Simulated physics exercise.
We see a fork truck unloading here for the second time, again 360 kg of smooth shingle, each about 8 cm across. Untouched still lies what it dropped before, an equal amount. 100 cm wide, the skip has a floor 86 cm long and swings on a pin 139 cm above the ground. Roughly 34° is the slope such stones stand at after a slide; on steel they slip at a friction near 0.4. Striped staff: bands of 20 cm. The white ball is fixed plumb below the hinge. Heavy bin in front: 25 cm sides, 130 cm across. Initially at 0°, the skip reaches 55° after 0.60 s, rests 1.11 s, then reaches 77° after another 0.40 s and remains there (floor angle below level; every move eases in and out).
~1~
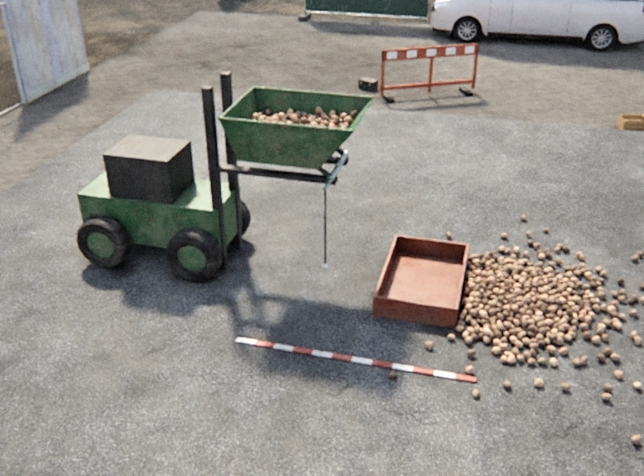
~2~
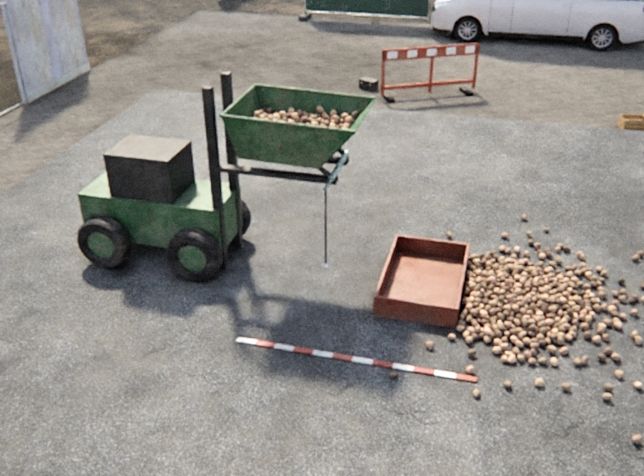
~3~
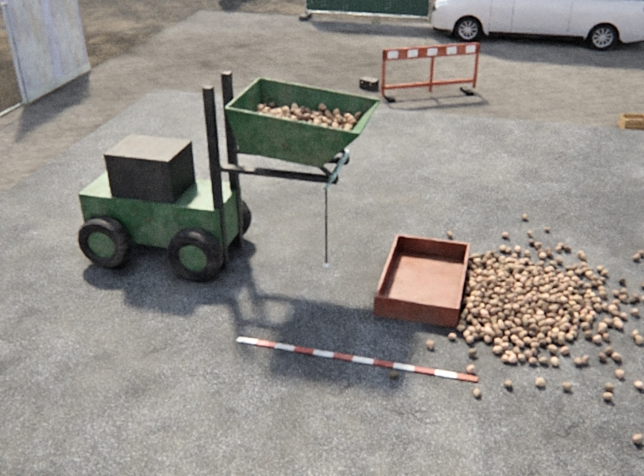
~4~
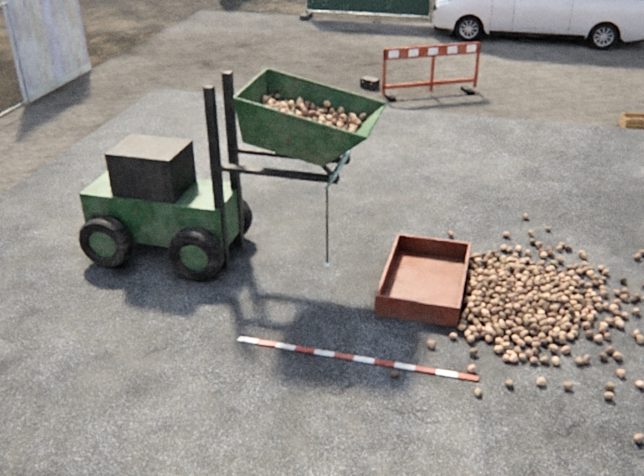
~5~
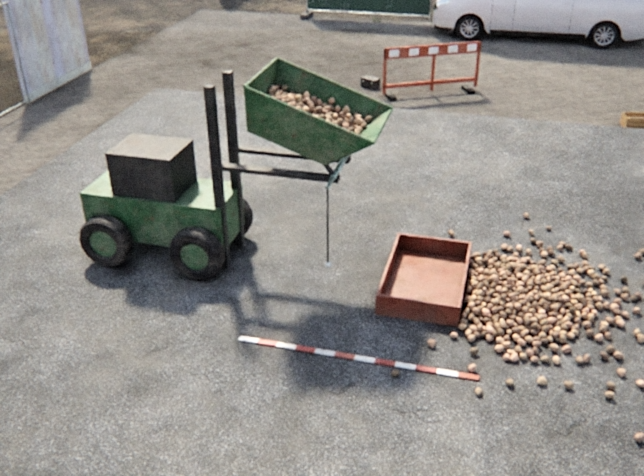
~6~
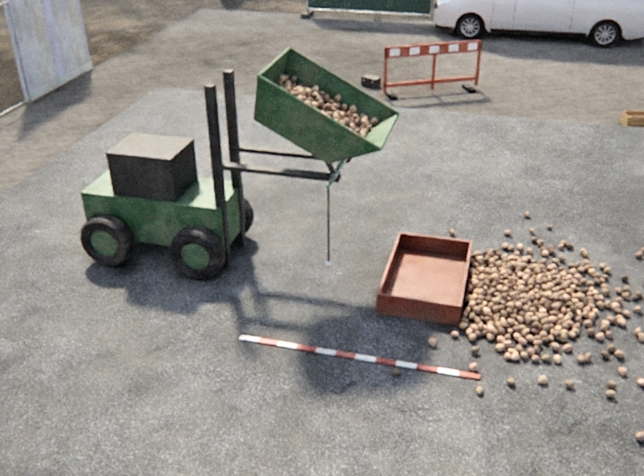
A green fork truck steadily tilts its raised skip of brown stones down toward the right.
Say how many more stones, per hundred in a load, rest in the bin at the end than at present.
I would say 69 more per hundred in a load.
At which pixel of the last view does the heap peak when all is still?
Near (453, 269).
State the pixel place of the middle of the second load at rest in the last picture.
Their centre ends up near (447, 279).
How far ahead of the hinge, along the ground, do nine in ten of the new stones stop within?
Around 180 cm ahead of it.
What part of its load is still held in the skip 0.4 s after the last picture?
About 100 per cent.
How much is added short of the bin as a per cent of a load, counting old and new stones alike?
Around 0 per cent of a load, I'd say.
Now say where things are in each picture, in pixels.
In the first picture, the skip is at 0°, its lip at (353, 131); the top of the load is at (325, 117). The earlier load is highest near (507, 293), 16 cm above ground level, 98 % beside or beyond the bin.
In the second picture, lip at (355, 132), floor tilted 2°, highest stones at (312, 116).
In the third picture, lip at (360, 134), floor tilted 6°, highest stones at (289, 113).
In the fourth picture, the skip is at 12°, its lip at (367, 138); the top of the load is at (275, 102).
In the fifth picture, lip at (374, 143), floor tilted 19°, highest stones at (277, 92).
In the sixth picture, lip at (381, 150), floor tilted 28°, highest stones at (286, 82).
Then, 0.1 s after the last picture the floor is at 46°; in per cent of one load, 100 in the skip, 98 beside or beyond the bin; the foremost stones are past the picture's edge.
Then, 0.4 s after the last picture the floor is at 55°; in per cent of one load, 100 in the skip, 98 beside or beyond the bin; the foremost stones are past the picture's edge.
Then, 2.3 s after the last picture the floor is at 77°; in per cent of one load, 15 in the skip, 58 in the bin, 125 beside or beyond the bin; the foremost stones are past the picture's edge.
Then, 4.8 s after the last picture the floor is at 77°; in per cent of one load, 0 in the skip, 69 in the bin, 129 beside or beyond the bin; the foremost stones are past the picture's edge. Net gain in the bin, 69.
